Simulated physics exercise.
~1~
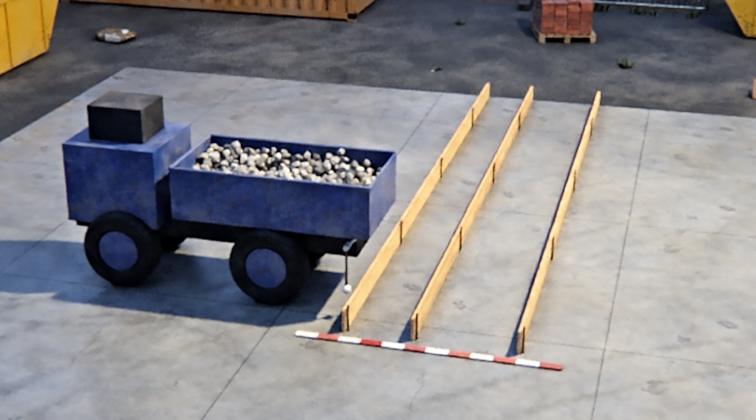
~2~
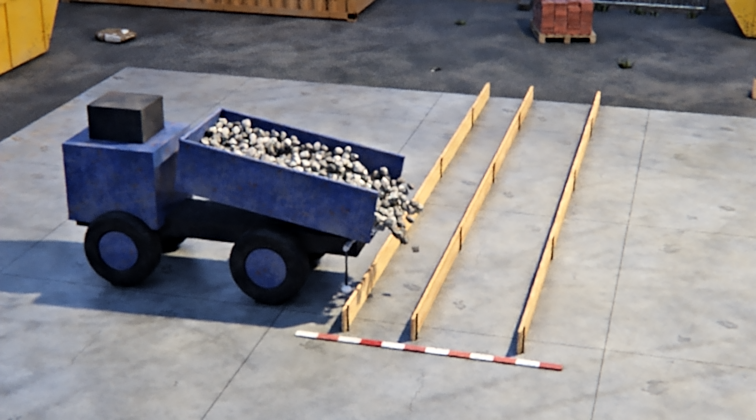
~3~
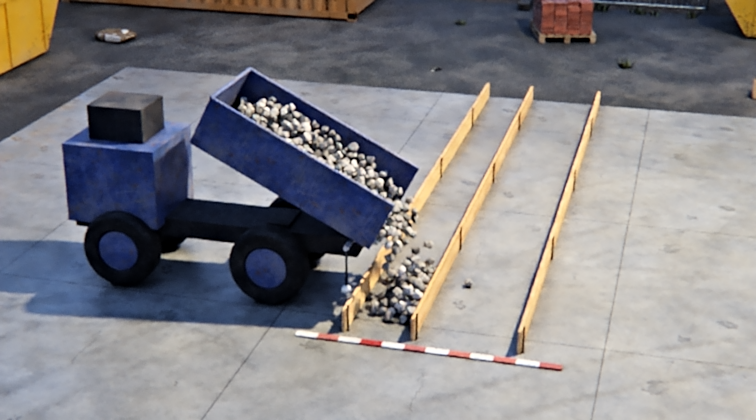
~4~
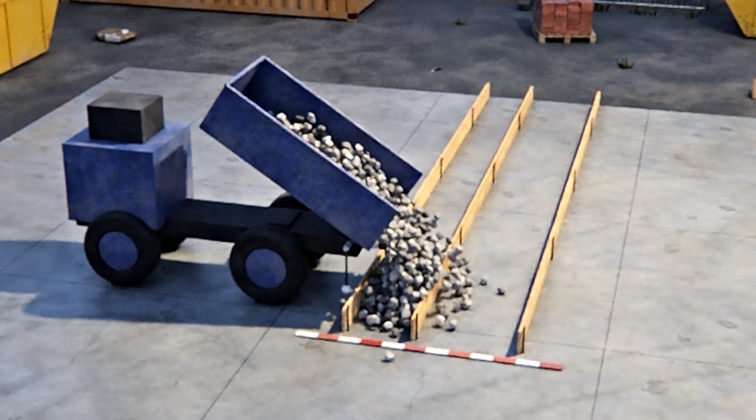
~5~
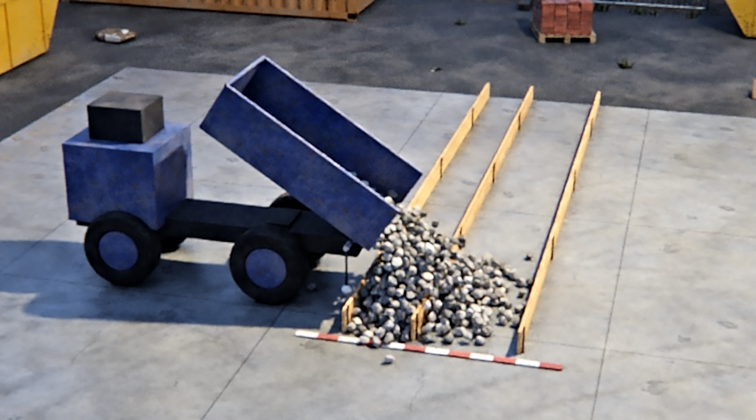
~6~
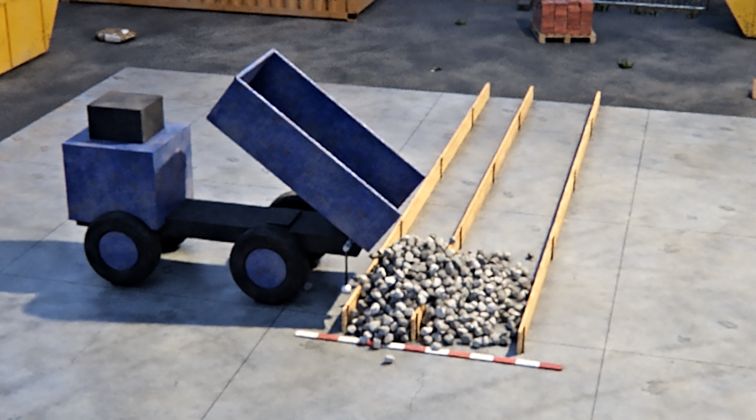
In a concrete yard, a blue tipper raises its body and empties stones across two boarded bays.
